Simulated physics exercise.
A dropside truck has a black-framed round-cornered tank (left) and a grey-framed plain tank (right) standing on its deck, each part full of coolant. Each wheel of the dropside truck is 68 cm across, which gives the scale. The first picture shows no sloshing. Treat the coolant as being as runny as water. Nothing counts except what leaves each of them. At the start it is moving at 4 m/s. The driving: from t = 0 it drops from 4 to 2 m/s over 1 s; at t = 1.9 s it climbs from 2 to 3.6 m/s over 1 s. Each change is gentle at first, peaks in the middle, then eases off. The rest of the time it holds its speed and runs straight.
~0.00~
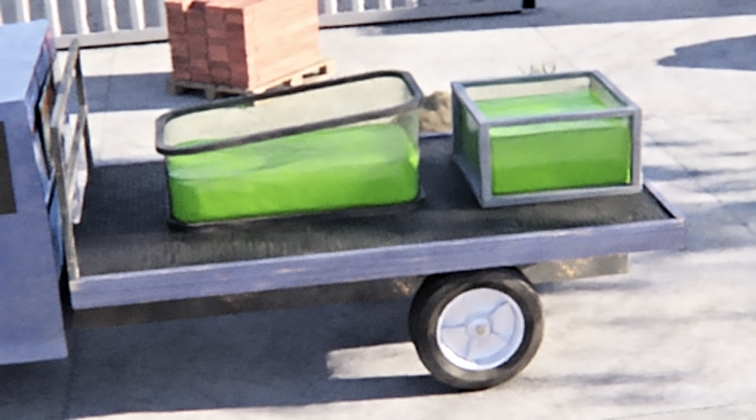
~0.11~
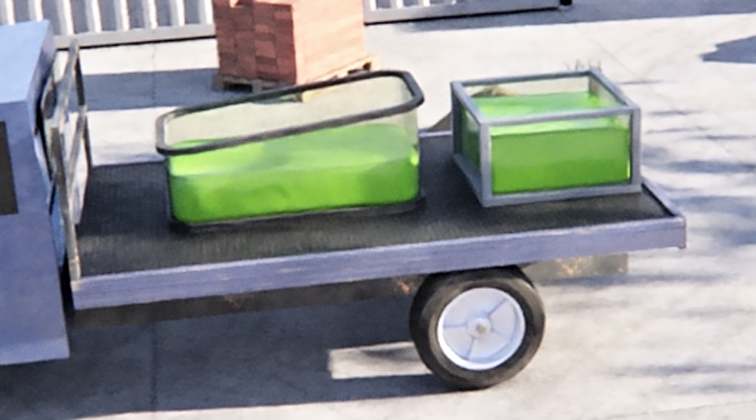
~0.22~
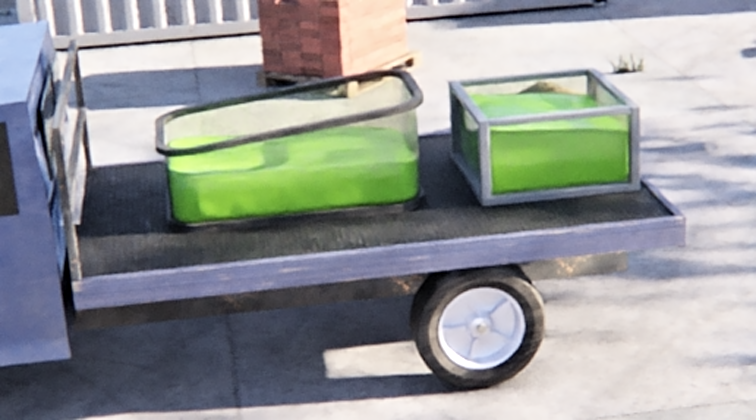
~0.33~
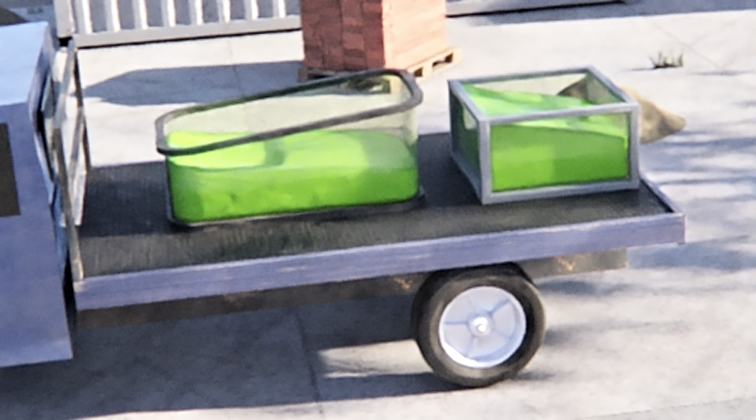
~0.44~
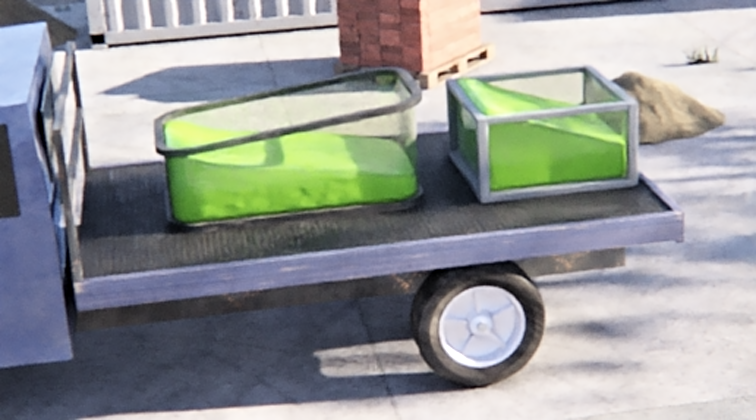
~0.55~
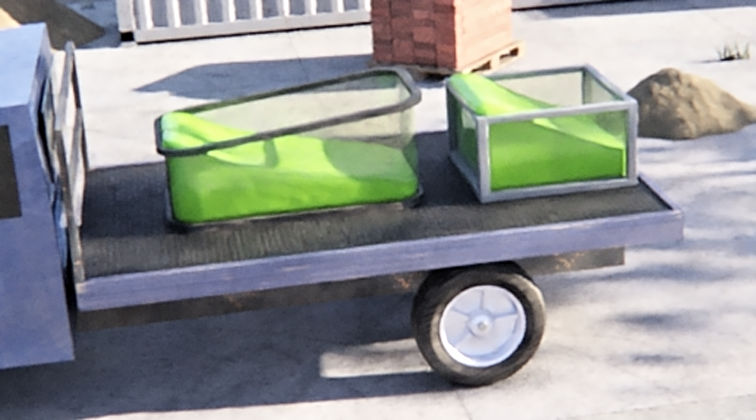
On a truck's flat deck, green liquid in two clear tanks climbs toward the left.
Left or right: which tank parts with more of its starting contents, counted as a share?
It's the right-hand container.
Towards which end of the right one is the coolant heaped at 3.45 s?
It is heaped towards the forward side.
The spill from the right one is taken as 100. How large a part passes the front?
Share: Near 40%.
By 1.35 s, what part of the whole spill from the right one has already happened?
Roughly 40 % of the total.
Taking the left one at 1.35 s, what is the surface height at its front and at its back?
Roughly 30 cm in front and 4 cm behind.
After 1.35 s the left one has lost 7 per cent, over the front (front 30 cm, back 4 cm); the right one has lost 5 per cent, over the front (front 21 cm, back 45 cm).
After 2.35 s the left one has lost 7 per cent, over the front, a little elsewhere (front 6 cm, back 28 cm); the right one has lost 5 per cent, over the front (front 17 cm, back 47 cm).
After 3.45 s the left one has lost 8 per cent, over the front, a little elsewhere (front 32 cm, back 17 cm); the right one has lost 13 per cent, over the back and the front (front 27 cm, back 24 cm).
After 5.89 s the left one has lost 8 per cent, over the front, a little elsewhere; the right one has lost 13 per cent, over the back and the front.
